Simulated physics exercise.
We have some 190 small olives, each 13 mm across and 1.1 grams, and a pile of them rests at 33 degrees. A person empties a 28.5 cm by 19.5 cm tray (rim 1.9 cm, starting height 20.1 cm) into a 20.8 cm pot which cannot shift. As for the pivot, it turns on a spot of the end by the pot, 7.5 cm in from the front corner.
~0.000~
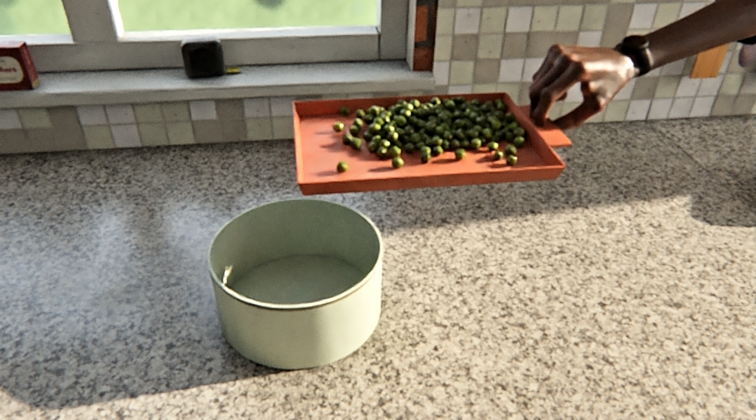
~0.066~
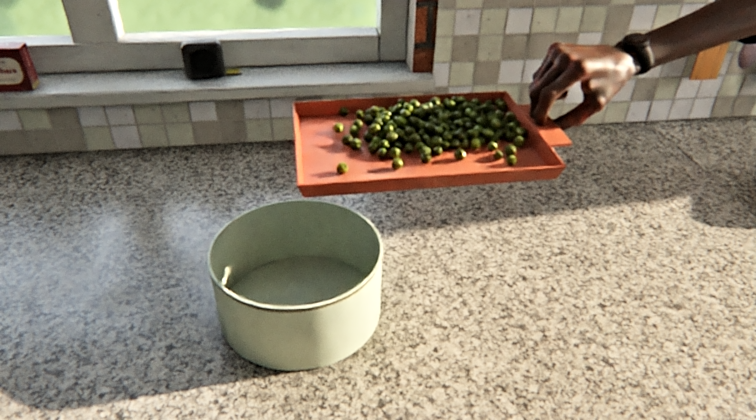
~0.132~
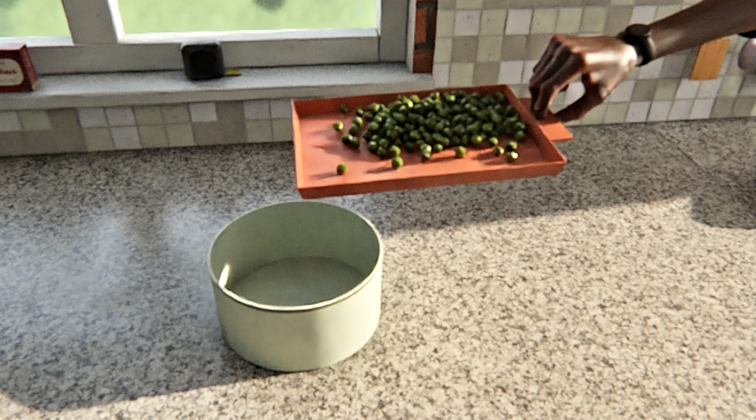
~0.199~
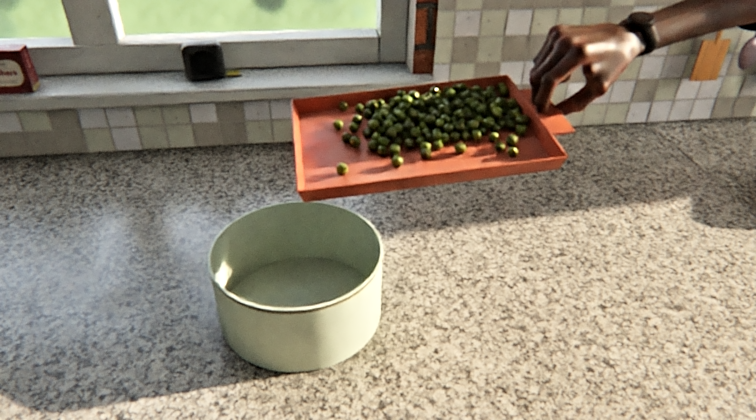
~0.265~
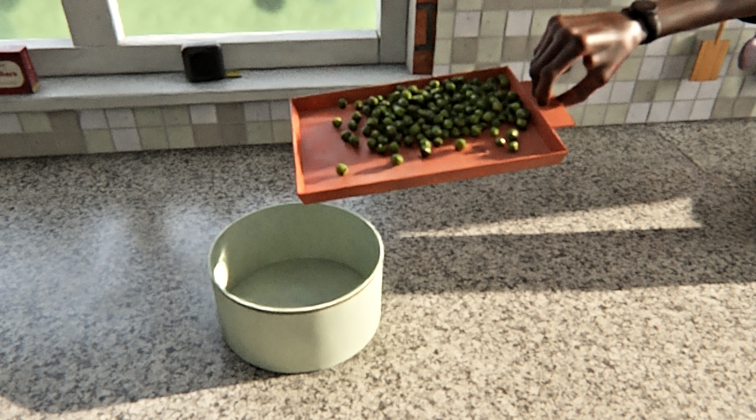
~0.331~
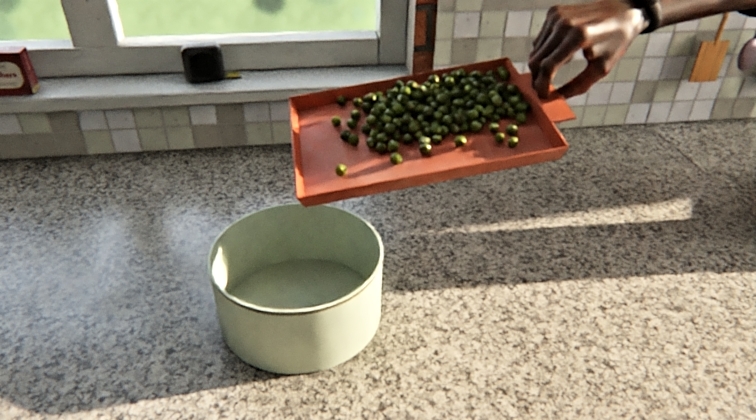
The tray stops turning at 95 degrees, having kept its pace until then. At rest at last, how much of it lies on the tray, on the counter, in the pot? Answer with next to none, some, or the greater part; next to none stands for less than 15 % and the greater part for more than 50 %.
Left on the tray: Next to none; counter: Next to none; pot: The greater part.
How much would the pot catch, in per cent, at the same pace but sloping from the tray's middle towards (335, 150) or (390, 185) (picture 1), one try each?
The share comes to roughly 70 in a hundred, then roughly 65 in a hundred.
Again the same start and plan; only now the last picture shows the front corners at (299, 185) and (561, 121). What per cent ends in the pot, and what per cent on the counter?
In the pot: 55 per cent; on the counter: 45 per cent.
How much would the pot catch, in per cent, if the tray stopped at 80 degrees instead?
Near 85 %, then.
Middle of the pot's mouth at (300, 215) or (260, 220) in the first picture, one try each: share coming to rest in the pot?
First try around 45 %, second around 45 %.
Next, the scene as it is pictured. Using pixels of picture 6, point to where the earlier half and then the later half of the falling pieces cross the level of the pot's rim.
Early: About (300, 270); late: About (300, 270).
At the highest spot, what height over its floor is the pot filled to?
Roughly 3.5 centimetres.
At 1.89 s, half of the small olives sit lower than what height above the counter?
About 26 centimetres.
After 1.27 s, tilt 50 degrees; the tray holds 95 %, the pot 5 %.
After 1.89 s, tilt 76 degrees; the tray holds 90 %, the pot 10 %.
Then, at 2.56 s, tilt 95 degrees; the tray holds 5 %, the pot 90 %.
At rest (3.3 s), tray 0 %, counter 5 %, pot 95 %.
